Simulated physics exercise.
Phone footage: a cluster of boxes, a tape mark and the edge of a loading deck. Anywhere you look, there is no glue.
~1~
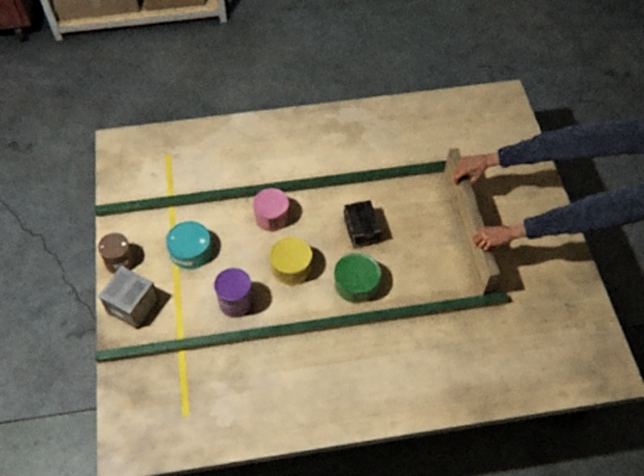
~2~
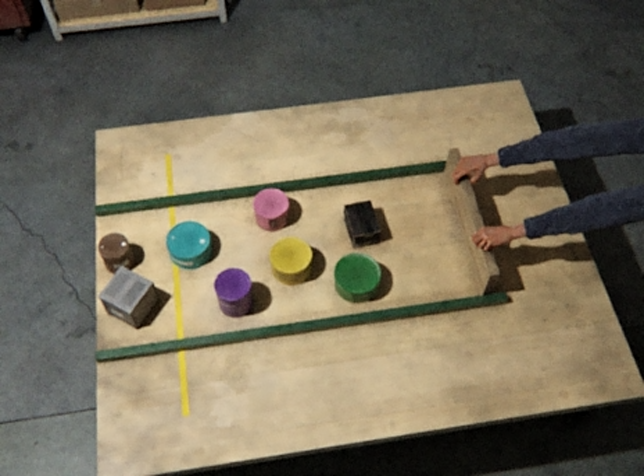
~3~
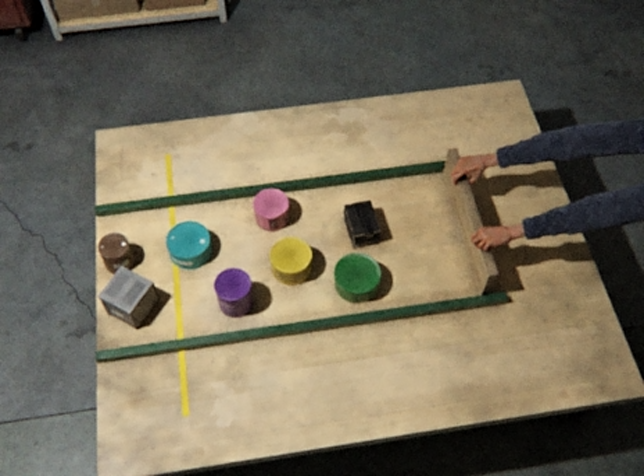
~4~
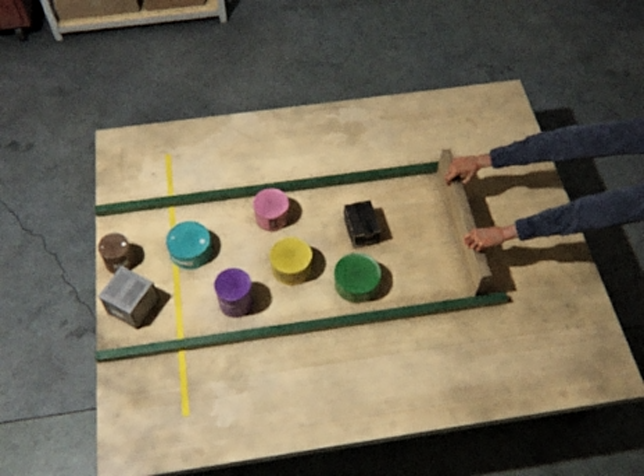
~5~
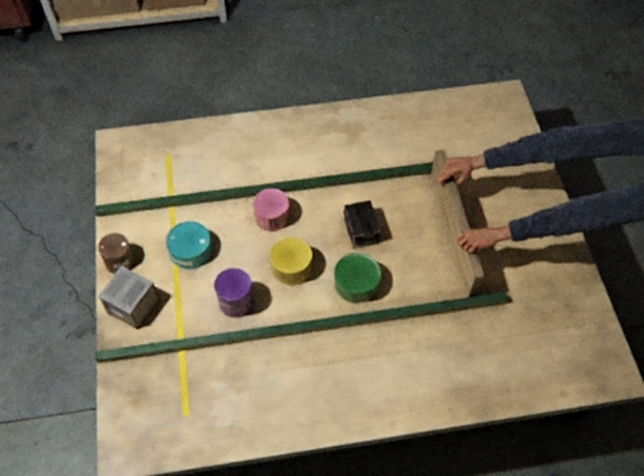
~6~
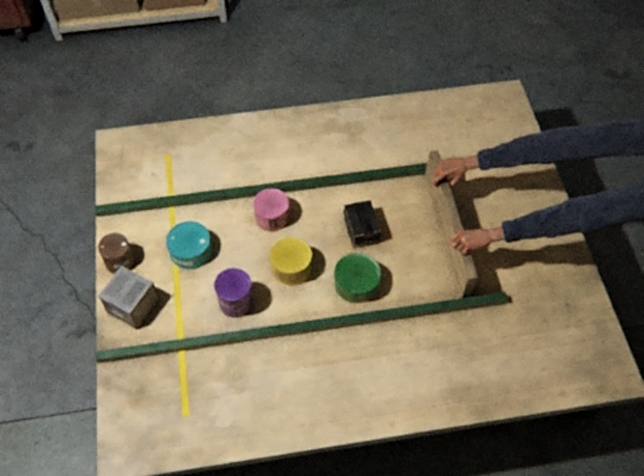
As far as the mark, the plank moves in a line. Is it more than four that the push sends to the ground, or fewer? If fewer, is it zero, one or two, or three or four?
Fewer - one or two.
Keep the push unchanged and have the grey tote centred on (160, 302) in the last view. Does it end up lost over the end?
Outcome for the grey tote: It drops.
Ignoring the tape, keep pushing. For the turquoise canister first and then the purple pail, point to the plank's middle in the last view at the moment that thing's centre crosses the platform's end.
I reckon its middle sits around (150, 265) and then around (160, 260).
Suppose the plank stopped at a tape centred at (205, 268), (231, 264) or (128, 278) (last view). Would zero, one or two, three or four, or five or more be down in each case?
Zero; zero; five or more.
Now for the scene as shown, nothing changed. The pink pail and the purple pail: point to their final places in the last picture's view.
Final centres, first then second: (154, 219), (110, 323).
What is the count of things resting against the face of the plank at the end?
The figure is 3.
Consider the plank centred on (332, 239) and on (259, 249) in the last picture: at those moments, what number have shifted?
It comes to 3 for the first spot, 6 for the other.
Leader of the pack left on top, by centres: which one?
Purple pail.
A little later, none off yet; brown canister at rest near (117, 254); grey tote at rest near (130, 298); turquoise canister at rest near (189, 245).
When it is over, the number that fall off is one or two; down, grey tote and brown canister.
